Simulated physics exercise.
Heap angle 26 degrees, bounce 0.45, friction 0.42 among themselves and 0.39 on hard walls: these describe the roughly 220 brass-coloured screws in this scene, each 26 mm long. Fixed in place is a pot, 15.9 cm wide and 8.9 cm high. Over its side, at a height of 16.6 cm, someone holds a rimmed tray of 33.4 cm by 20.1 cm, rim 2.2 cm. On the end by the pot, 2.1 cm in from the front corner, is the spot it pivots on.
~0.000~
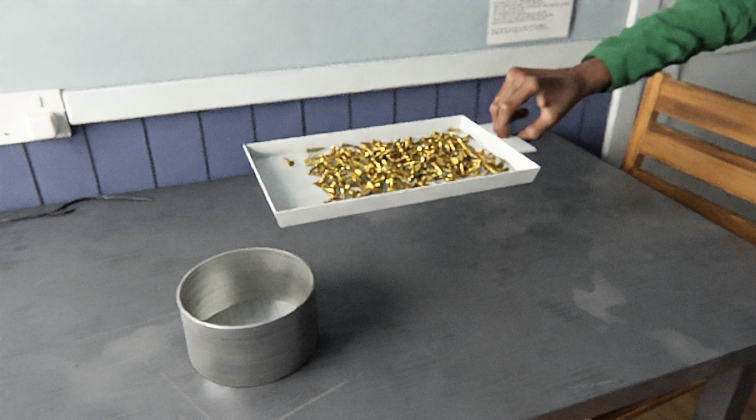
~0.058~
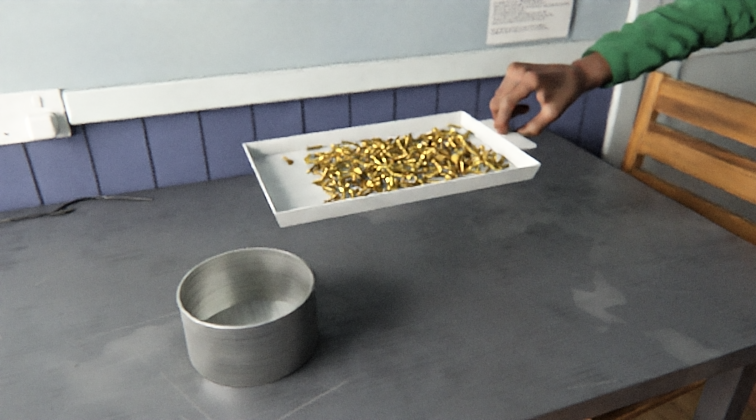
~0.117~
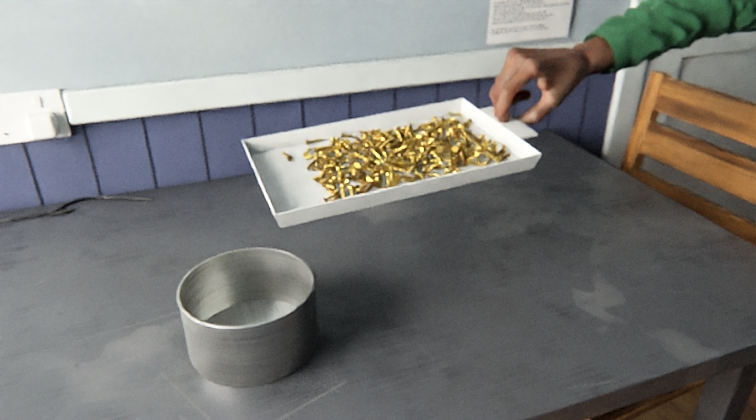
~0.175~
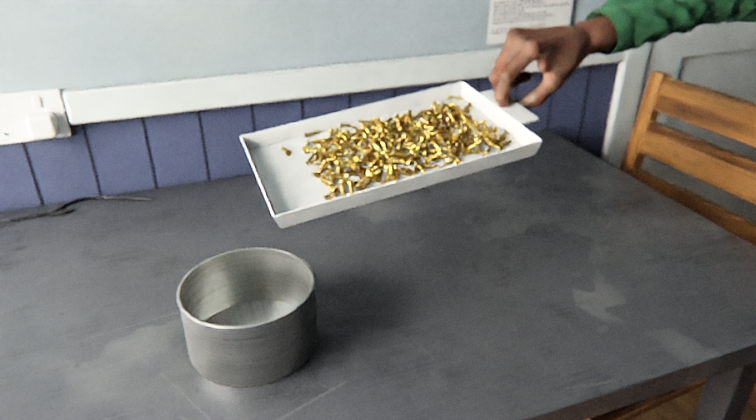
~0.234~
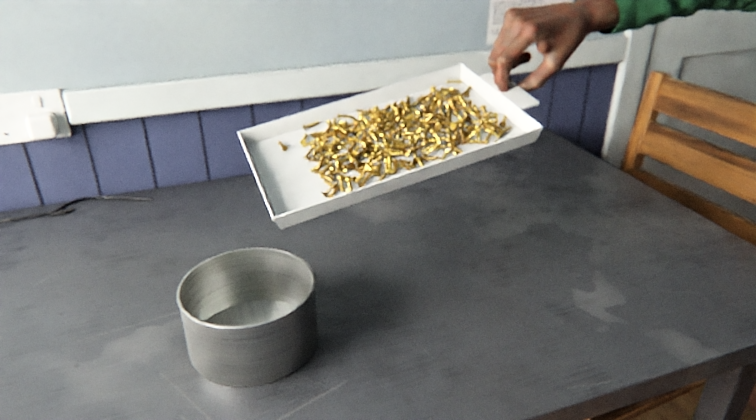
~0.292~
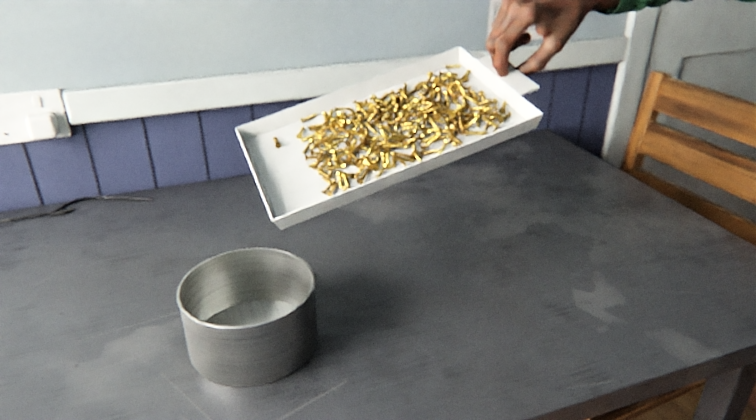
At a dark grey table, a hand in a green sleeve held a white tray of brass-coloured screws beside a metal pot, then steadily raised its right end, leaving the left end lower.
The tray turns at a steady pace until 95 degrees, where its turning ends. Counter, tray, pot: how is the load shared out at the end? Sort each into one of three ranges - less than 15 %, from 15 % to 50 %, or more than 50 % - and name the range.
Ranges: Counter: Less than 15 %; tray: Less than 15 %; pot: More than 50 %.
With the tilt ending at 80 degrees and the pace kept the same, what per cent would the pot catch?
I'd expect some 90 per cent in the pot.
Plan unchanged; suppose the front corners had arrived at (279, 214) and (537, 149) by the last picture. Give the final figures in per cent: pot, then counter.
The pot gets 40 and the counter 60.
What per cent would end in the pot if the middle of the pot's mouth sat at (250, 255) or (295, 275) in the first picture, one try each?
Around 20 per cent, then around 65 per cent.
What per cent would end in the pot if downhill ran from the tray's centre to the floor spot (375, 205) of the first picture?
The share comes to about 40 in a hundred.
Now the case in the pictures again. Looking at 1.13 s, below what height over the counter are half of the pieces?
Height: Around 6 cm.
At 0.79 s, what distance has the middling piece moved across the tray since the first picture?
Around 15 centimetres.
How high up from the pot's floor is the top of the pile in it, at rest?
Roughly 3.5 cm up.
Then, at 0.79 s, tilt 54 degrees; the tray holds 95 %, the pot 0 %.
Then, at 1.13 s, tilt 79 degrees; the tray holds 30 %, the pot 50 %.
Then, at 1.56 s, tilt 95 degrees; the tray holds 0 %, the pot 95 %.
In the end, at 2.1 s, counter 5 %, tray 0 %, pot 95 %.
